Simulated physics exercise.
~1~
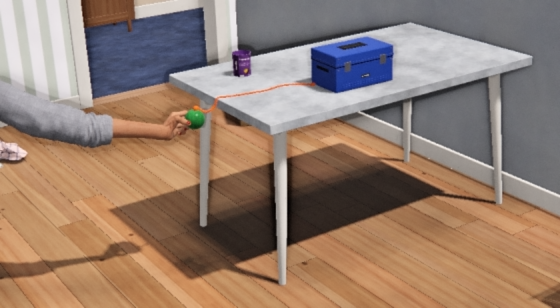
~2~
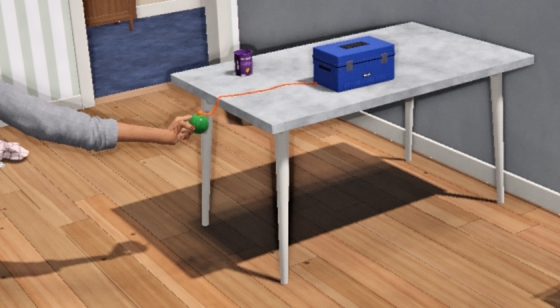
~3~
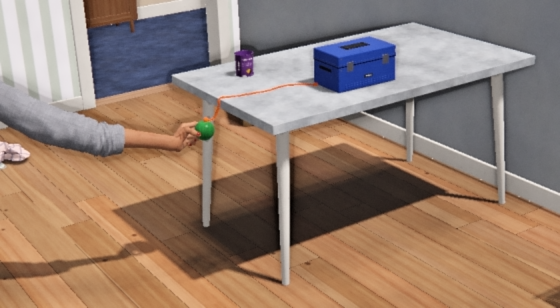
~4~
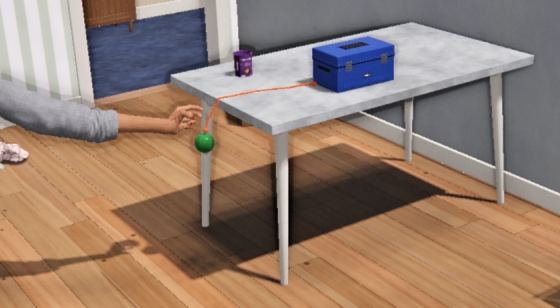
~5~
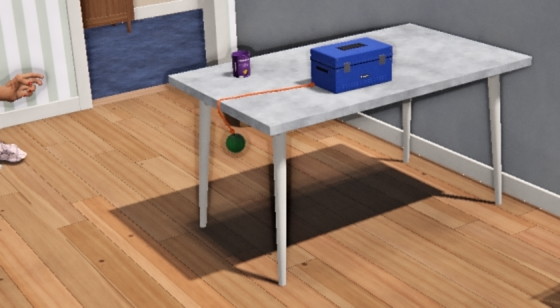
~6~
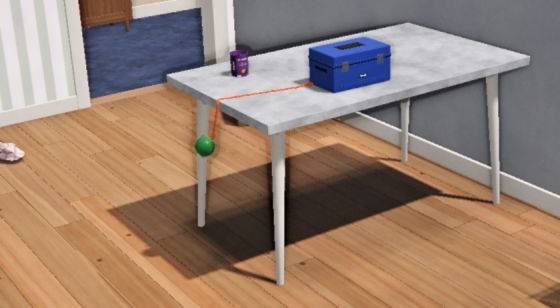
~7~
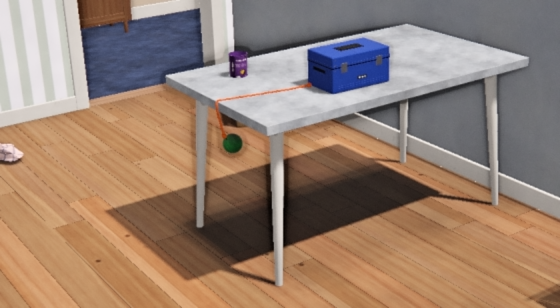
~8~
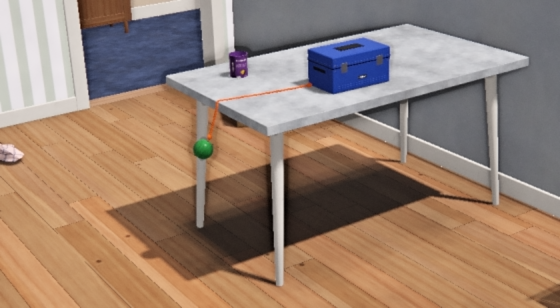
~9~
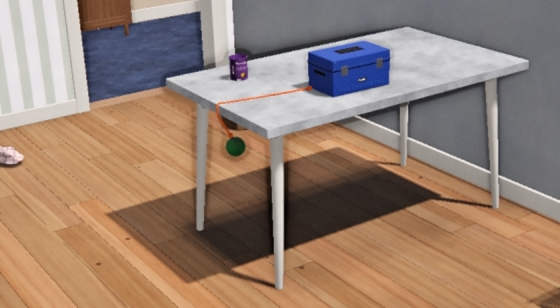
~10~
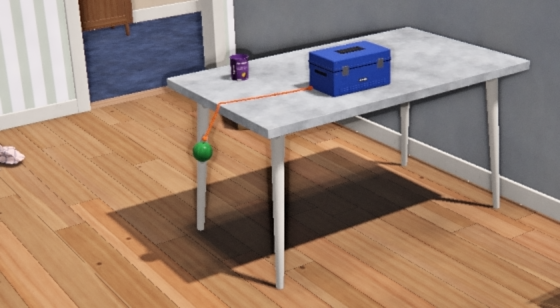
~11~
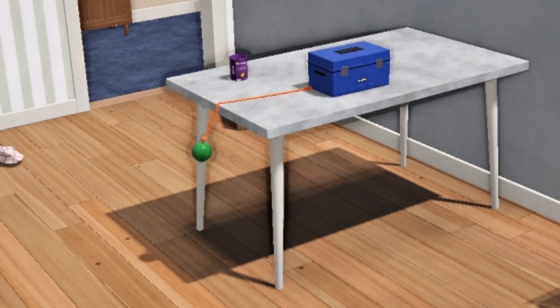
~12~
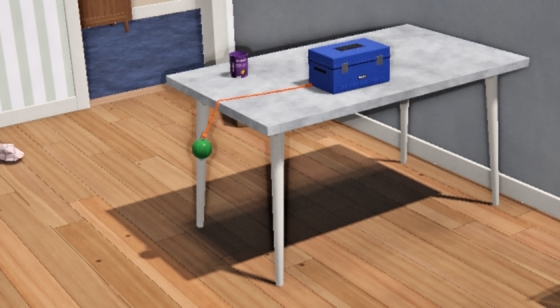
In the video, a hand holds a green apple on an orange cord beside a table with a purple cup and blue toolbox, then lets go and withdraws. The apple swings back and forth below the table edge and ends up dangling above the floor, while the cup and toolbox stay put.
